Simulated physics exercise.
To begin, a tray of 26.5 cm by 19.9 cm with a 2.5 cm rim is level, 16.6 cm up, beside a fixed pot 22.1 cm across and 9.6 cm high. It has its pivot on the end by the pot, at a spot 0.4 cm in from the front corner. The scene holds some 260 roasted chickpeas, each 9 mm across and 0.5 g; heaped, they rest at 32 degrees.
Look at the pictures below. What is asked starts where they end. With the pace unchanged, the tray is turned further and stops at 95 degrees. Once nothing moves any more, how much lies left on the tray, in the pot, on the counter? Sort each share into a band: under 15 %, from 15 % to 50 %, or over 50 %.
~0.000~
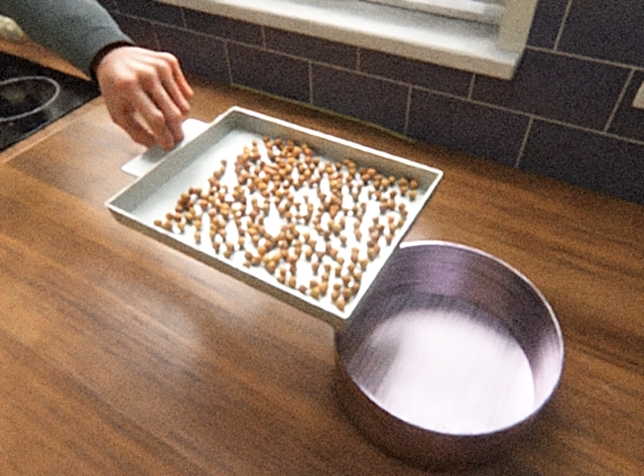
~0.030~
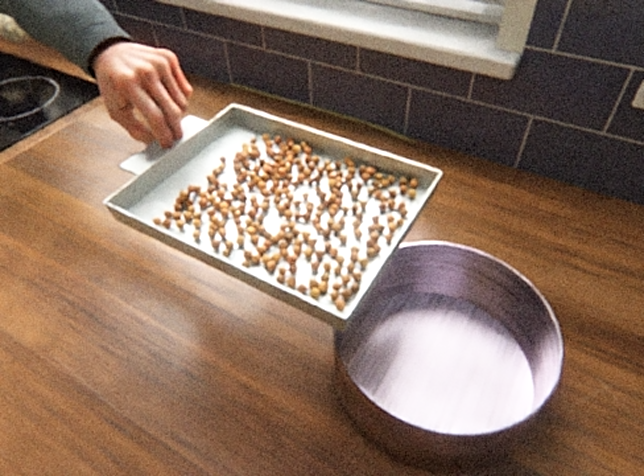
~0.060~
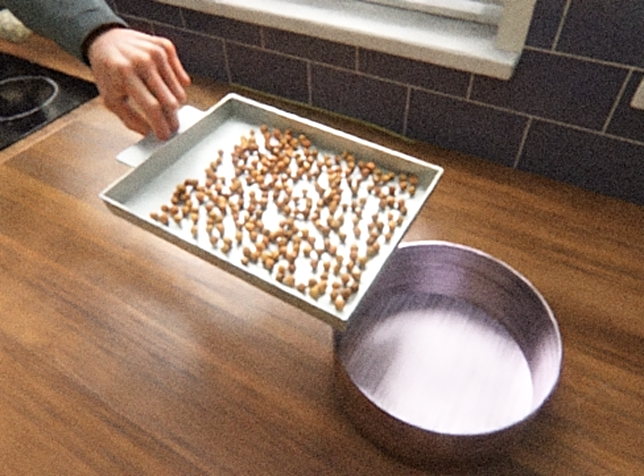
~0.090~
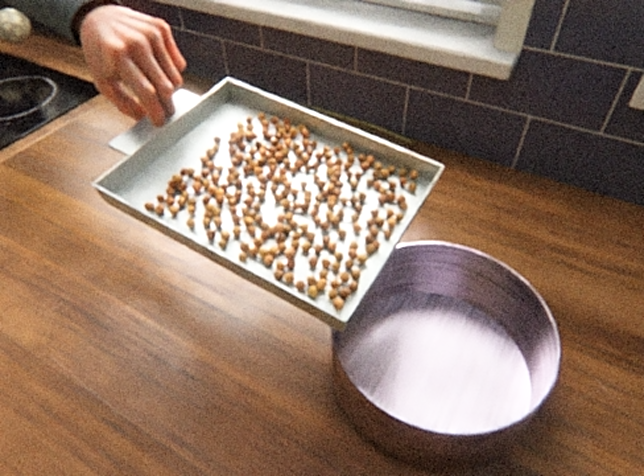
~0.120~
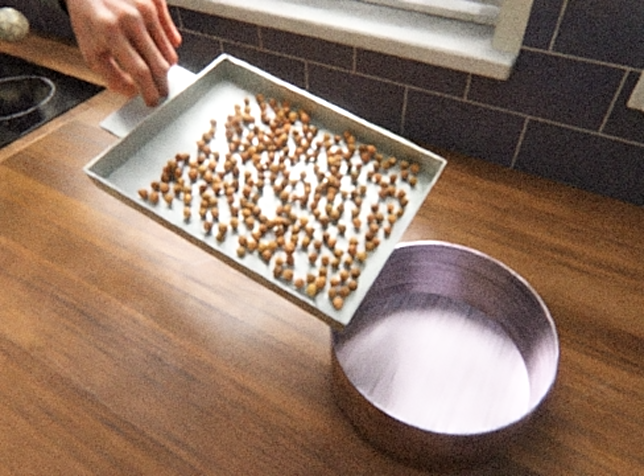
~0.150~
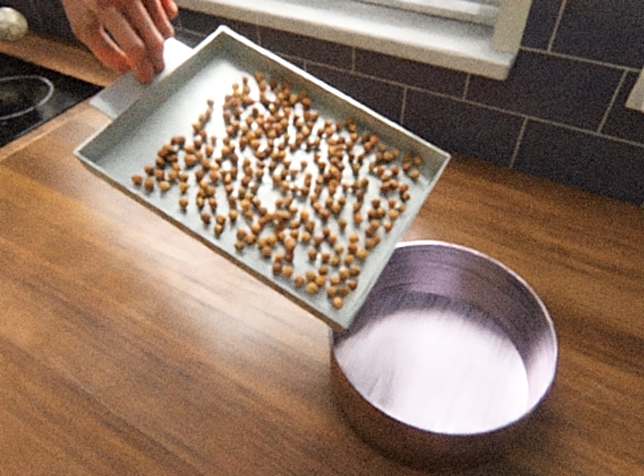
Tray: Under 15 %; pot: From 15 % to 50 %; counter: Over 50 %.
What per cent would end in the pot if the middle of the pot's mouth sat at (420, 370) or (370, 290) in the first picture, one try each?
Close to 90 in a hundred, then close to 0 in a hundred.
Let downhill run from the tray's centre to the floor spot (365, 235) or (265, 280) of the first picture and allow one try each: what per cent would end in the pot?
About 100 per cent on the first try and 0 per cent on the second.
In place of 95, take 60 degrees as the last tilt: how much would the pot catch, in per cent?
Estimated share: About 10 %.
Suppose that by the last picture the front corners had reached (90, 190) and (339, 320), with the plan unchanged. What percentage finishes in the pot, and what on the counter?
Per cent by place - pot 0, counter 100.
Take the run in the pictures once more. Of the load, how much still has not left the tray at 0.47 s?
About 100 per cent.
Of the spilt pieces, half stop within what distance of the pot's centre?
About 20 centimetres.
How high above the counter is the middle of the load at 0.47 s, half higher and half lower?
Some 24 cm.
After 0.34 s, tilt 59 degrees; the tray holds 100 %, the pot 0 %.
Then, at 0.47 s, tilt 86 degrees; the tray holds 100 %, the pot 0 %.
After 0.72 s, tilt 95 degrees; the tray holds 10 %, the pot 25 %.
In the end, at 1.5 s, tray 0 %, pot 35 %, counter 65 %.
